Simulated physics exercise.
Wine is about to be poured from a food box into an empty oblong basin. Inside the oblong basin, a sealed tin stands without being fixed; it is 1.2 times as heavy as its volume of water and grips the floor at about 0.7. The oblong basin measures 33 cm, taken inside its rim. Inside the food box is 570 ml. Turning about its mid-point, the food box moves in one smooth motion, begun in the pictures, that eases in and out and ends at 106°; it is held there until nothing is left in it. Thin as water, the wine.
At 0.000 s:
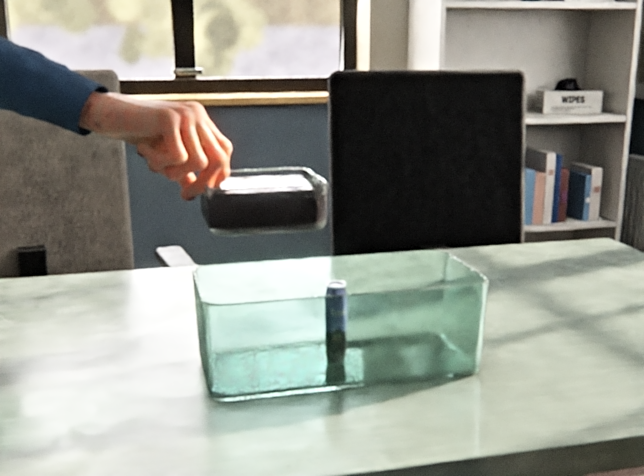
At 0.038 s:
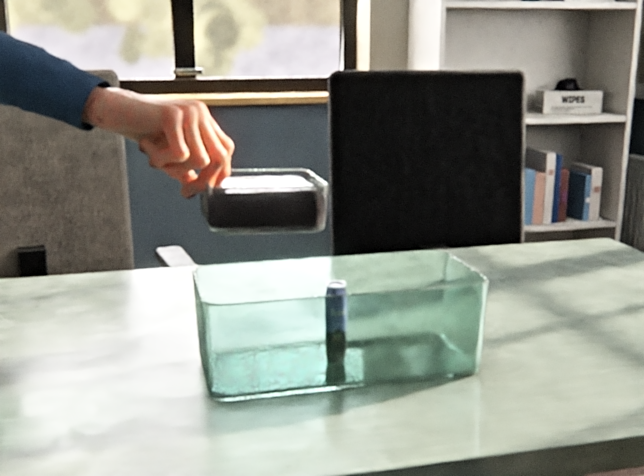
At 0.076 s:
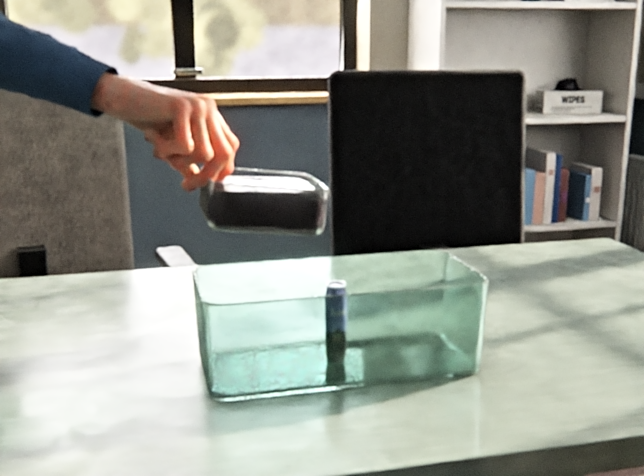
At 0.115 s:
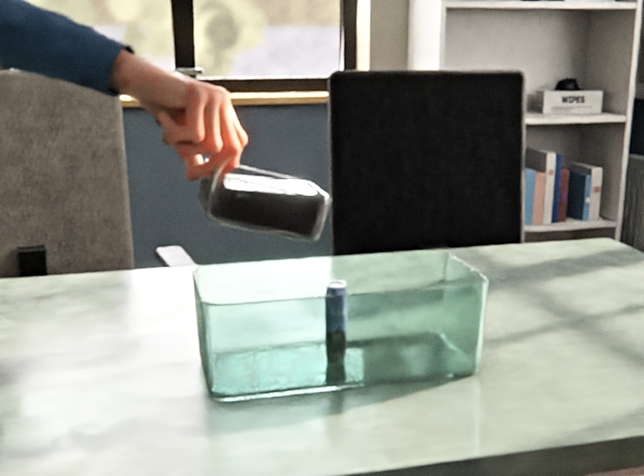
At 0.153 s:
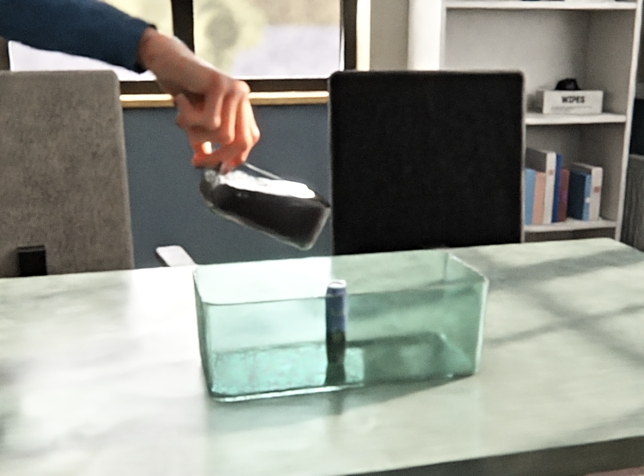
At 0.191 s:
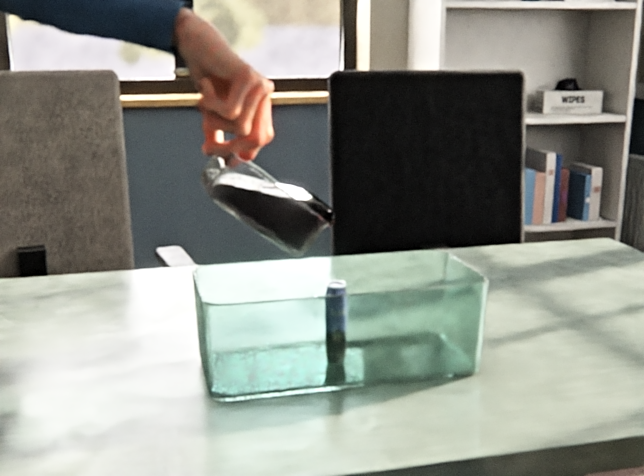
In a sunlit room, a hand tilting a clear box of dark liquid rightward and down above a green-tinted glass basin.
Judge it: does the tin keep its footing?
Yes - it's still up.
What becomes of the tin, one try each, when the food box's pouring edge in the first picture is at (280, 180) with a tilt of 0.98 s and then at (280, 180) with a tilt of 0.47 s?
Run one: It does not tip. Run two: It tumbles.
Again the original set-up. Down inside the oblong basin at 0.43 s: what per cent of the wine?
I reckon close to 76 percent of it.
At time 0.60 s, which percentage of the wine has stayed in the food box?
Roughly 1 percent remains.
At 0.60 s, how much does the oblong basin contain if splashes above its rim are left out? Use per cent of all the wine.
About 94 per cent.
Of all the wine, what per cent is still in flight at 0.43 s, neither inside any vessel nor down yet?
My guess is roughly 16 %.
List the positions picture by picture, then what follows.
It leans 0°; its right rim is at (317, 178); the wine meets the walls at (205, 189) and (314, 183); the oblong basin's rim runs from (198, 287) to (466, 267); the tin's top is at (336, 288), in the first picture.
It leans 2°; its right rim is at (317, 179); the wine meets the walls at (206, 187) and (315, 183), in the second picture.
It leans 7°; its right rim is at (319, 184); the wine meets the walls at (206, 184) and (316, 186), in the third picture.
It leans 15°; its right rim is at (320, 192); the wine meets the walls at (209, 182) and (318, 188), in the fourth picture.
It leans 25°; its right rim is at (320, 203); the wine meets the walls at (206, 181) and (315, 194); 3 per cent is over the edge, in the fifth picture.
It leans 38°; its right rim is at (317, 215); the wine meets the walls at (206, 180) and (300, 193); 9 per cent is over the edge, in the sixth picture.
After 0.43 s the tilt is 104° and 8 per cent is still to pour; the tin stands where it began.
After 0.60 s the tilt is 106° and 1 per cent is still to pour; the tin stands where it began.
After 0.77 s the tilt is 106° and 0 per cent is still to pour; the tin stands where it began.
After 0.97 s the tilt is 106° and 0 per cent is still to pour; the tin stands where it began.
In the end the tin stands where it began.
